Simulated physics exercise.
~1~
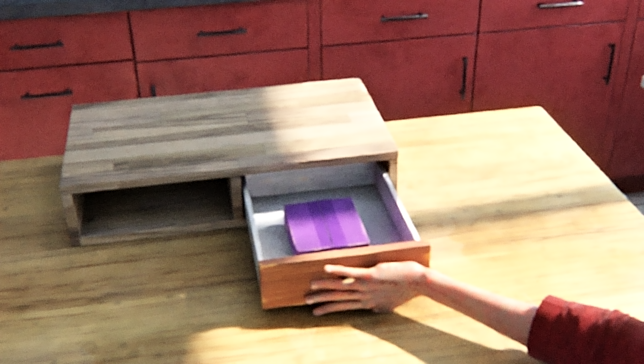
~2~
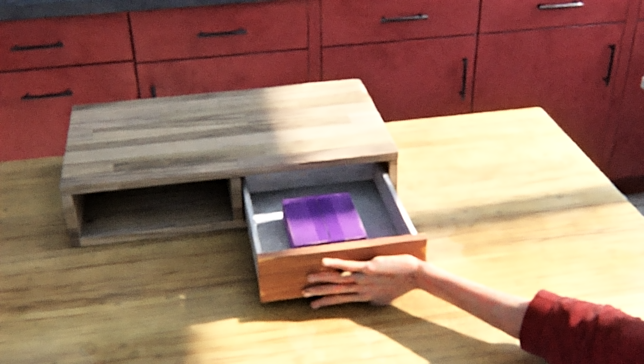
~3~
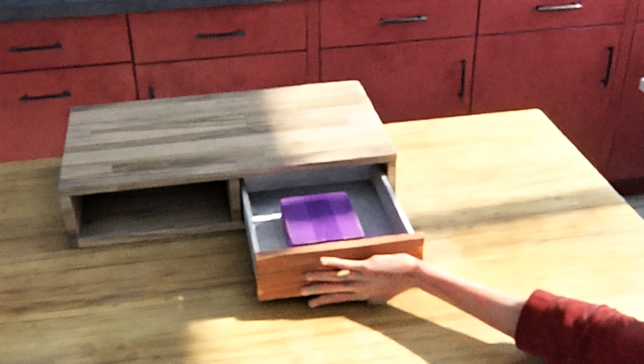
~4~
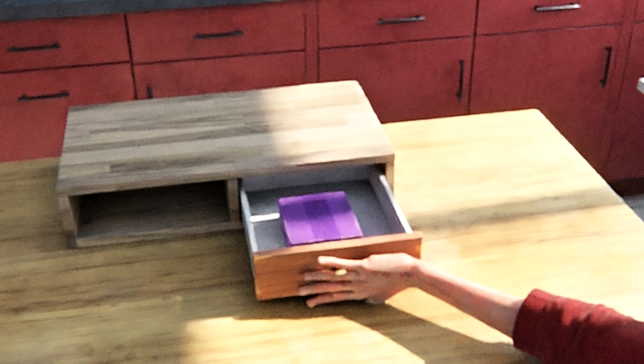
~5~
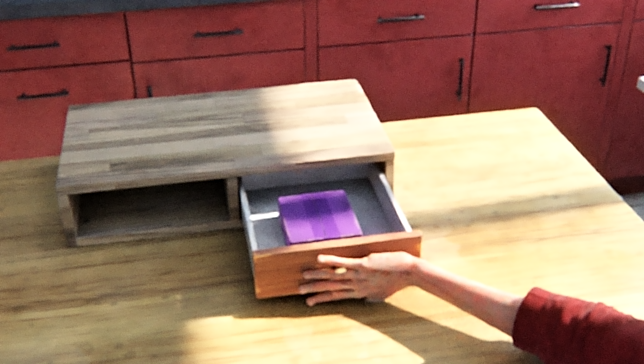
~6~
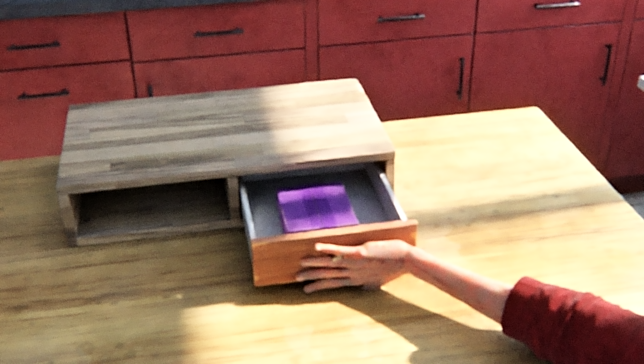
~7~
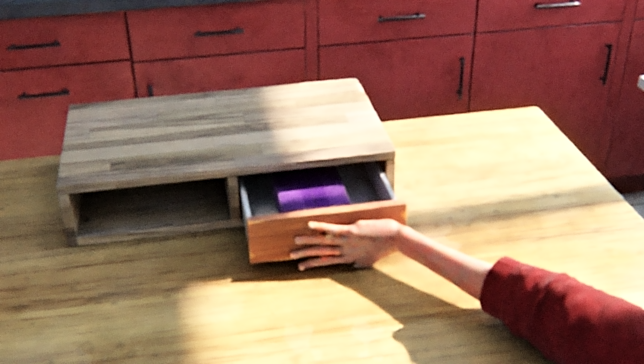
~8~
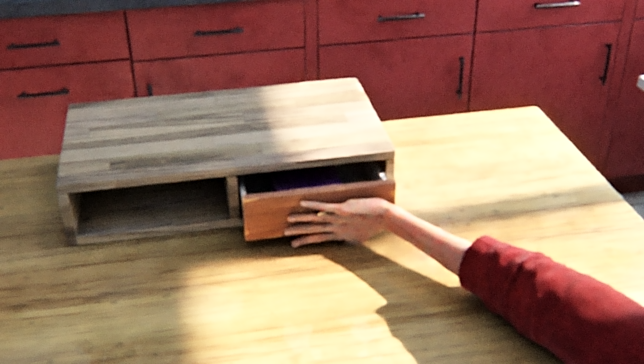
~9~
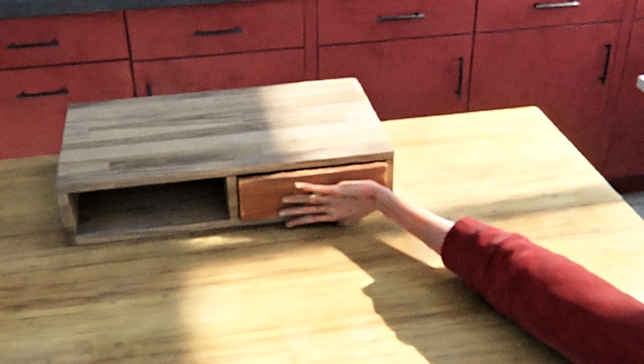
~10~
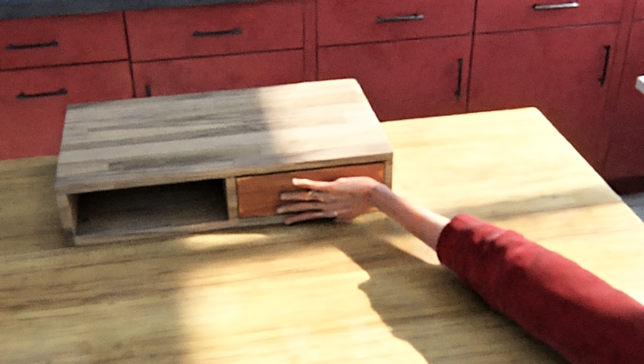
A hand in a red sleeve pushing a wooden drawer holding a purple box into a low cabinet until it shuts flush.
